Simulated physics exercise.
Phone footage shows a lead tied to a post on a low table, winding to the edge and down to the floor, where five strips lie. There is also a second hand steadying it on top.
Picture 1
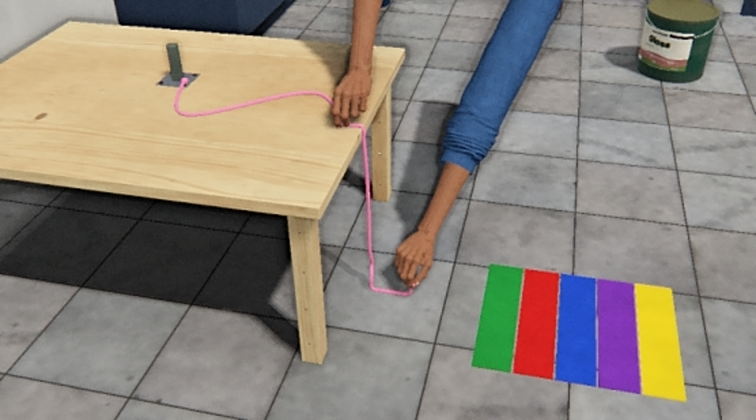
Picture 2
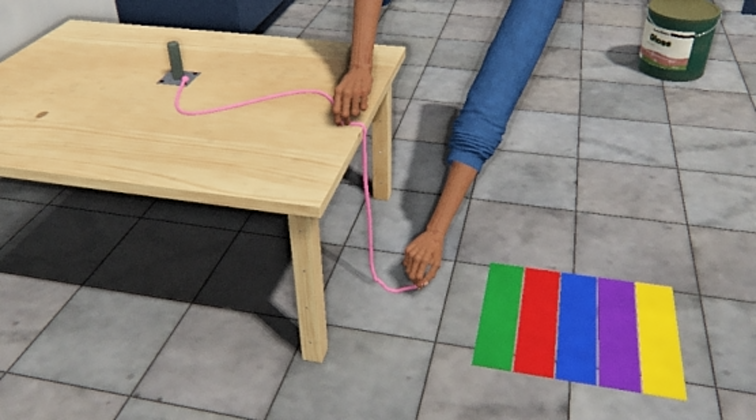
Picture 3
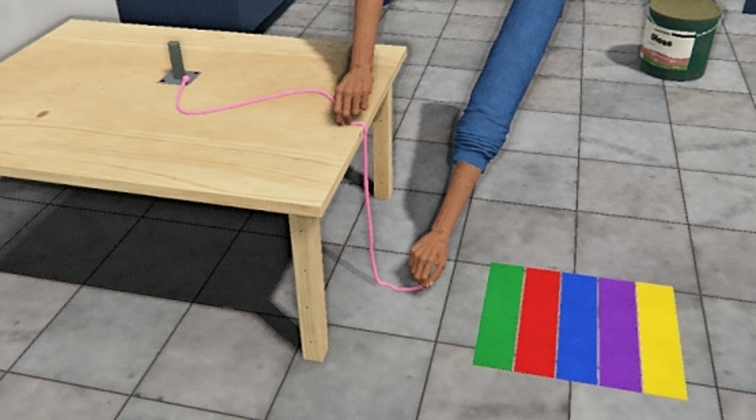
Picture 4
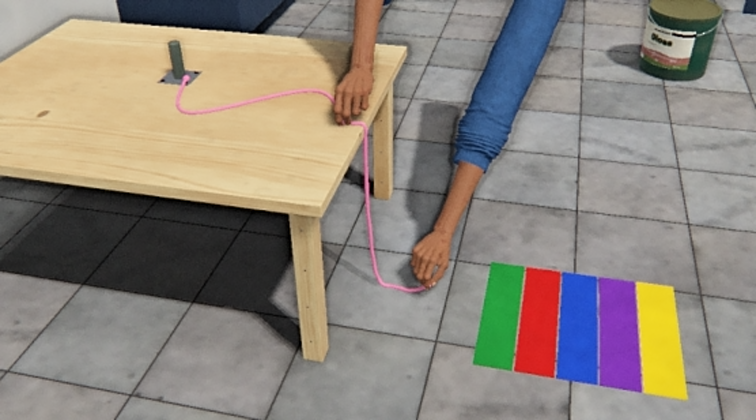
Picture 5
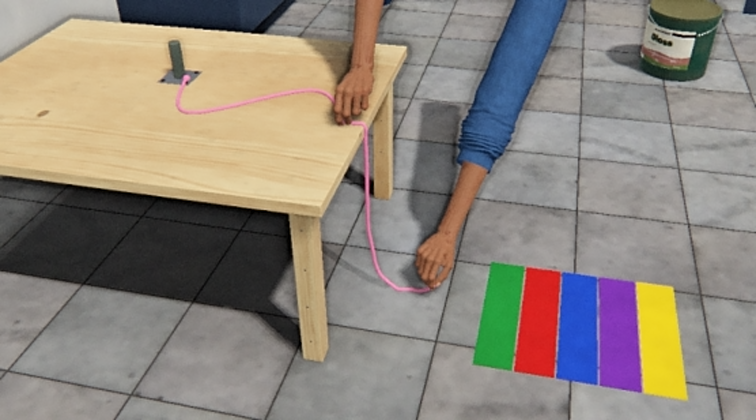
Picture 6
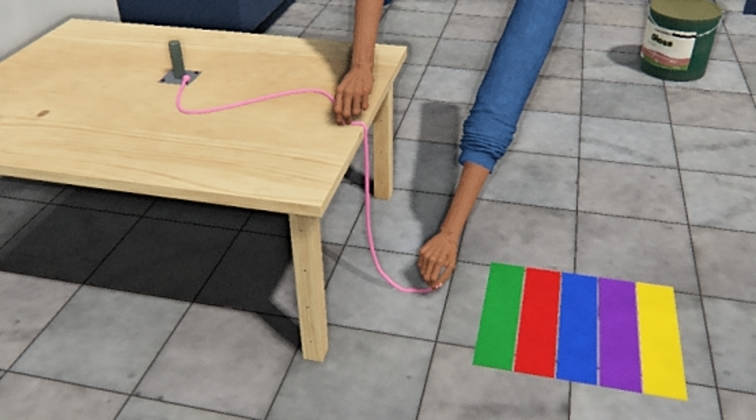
A pink lead runs from a dark post on a low, pale wooden table, over the near right edge and down to a grey tiled floor, seen from above at an angle. One hand rests at the table's edge while another holds the lead's end left of green, red, blue, purple and yellow strips. The lower hand draws the end slightly rightward, the camera almost still.
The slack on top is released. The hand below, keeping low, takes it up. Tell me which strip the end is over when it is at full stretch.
It is over the yellow strip.
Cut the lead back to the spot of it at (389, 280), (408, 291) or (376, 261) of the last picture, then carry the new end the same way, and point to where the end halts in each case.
I'd expect it near (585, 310) on the first try, near (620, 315) on the second and near (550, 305) on the third.
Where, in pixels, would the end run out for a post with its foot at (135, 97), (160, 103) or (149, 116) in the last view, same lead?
Approximate pixels in order: (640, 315), (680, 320), (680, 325).
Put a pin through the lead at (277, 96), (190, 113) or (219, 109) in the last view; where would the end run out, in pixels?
Approximately (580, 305), (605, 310) and (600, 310) respectively.
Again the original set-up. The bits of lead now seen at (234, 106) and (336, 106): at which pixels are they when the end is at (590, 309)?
They end up at (294, 102) and at (379, 162).
Soon after, end near (590, 309); over blue.
Then, end near (636, 316); over purple.
At full stretch, end near (664, 320); over yellow. Over yellow.
